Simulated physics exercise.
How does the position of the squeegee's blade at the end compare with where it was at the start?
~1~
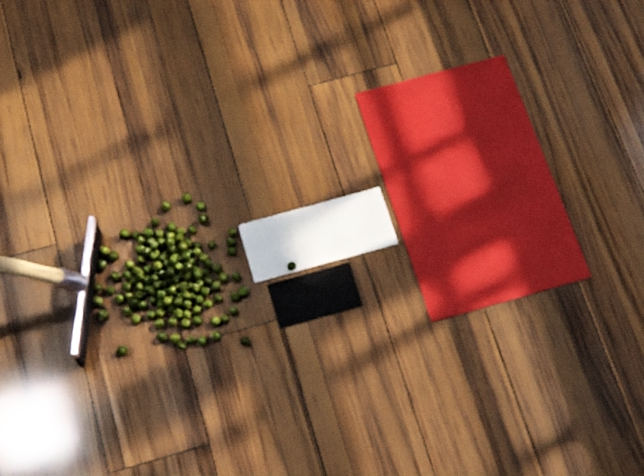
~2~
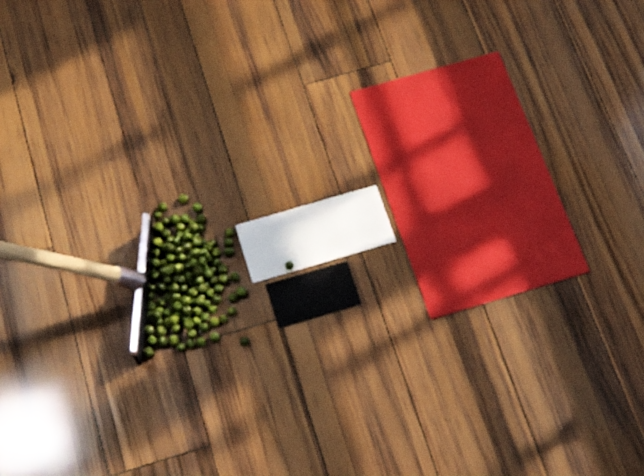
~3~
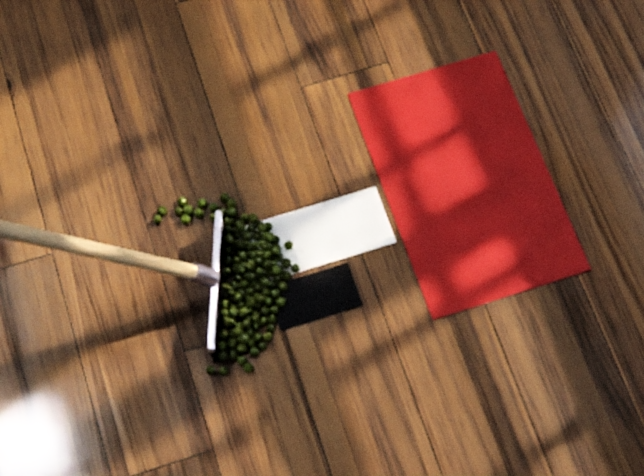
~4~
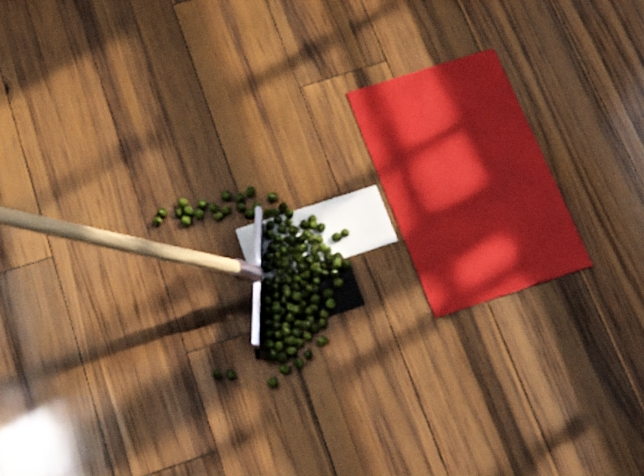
At the start the blade stands on bare wood at the left, on the far side of the olives from the sheets. By the end it is farther right, over the left part of the white and black sheets.
